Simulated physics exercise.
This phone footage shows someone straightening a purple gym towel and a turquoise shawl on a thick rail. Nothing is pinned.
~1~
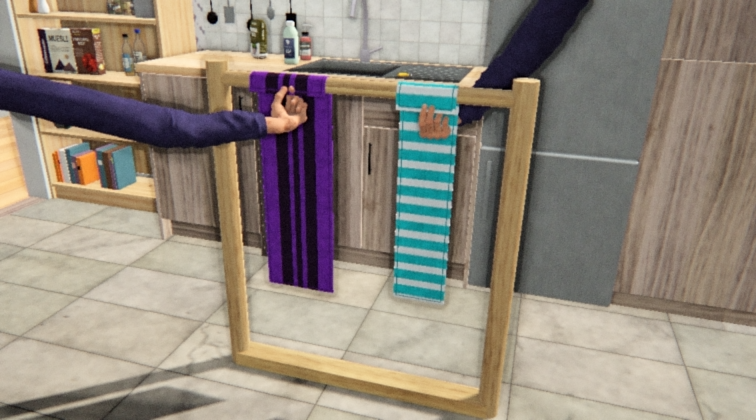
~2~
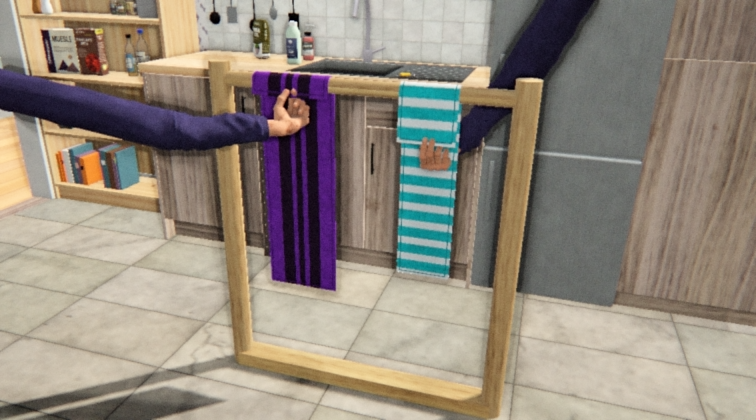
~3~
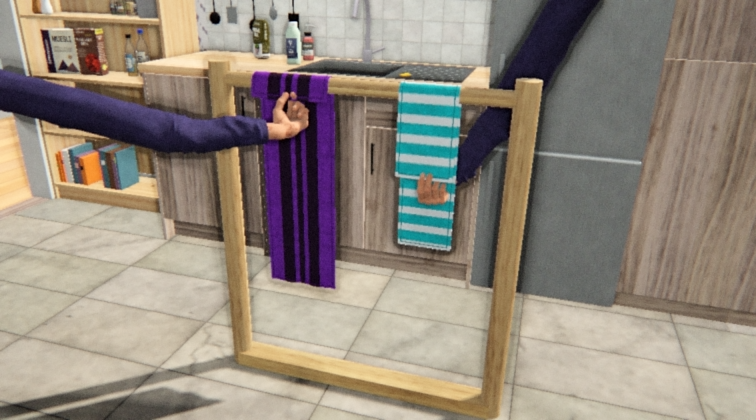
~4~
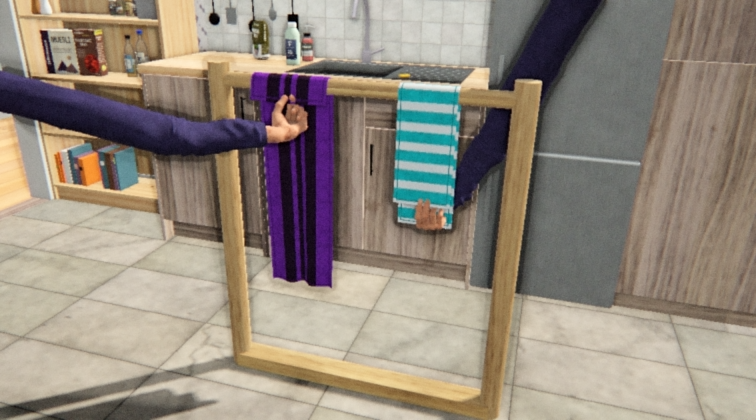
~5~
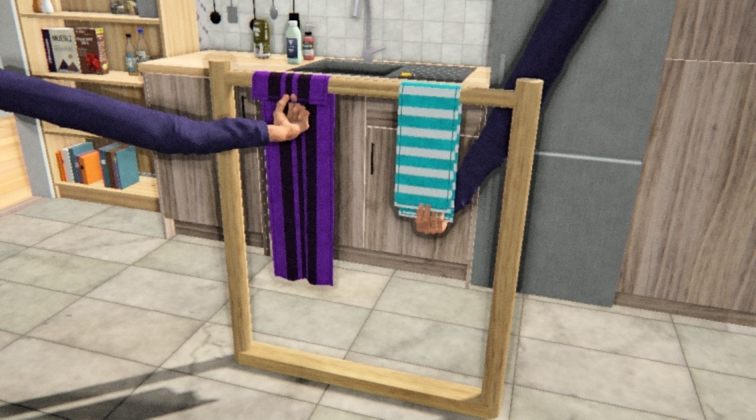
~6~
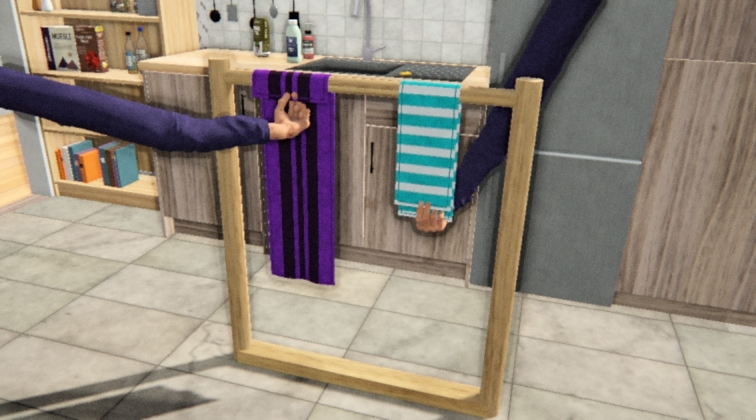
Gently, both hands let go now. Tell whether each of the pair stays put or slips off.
One by one: Just watch the purple gym towel drop down, just watch the turquoise shawl sit there.
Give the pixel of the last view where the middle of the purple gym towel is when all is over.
(307, 362).
Then, 0.52 s later than the last view, gym towel clear of the rail and dropping near (305, 322); shawl at rest on the rail.
Then, 0.94 s later than the last view, gym towel in a heap on the floor near (307, 362); shawl at rest on the rail.
Finally, gym towel in a heap on the floor near (307, 362); shawl at rest on the rail. The purple gym towel slides off and the turquoise shawl hangs there.
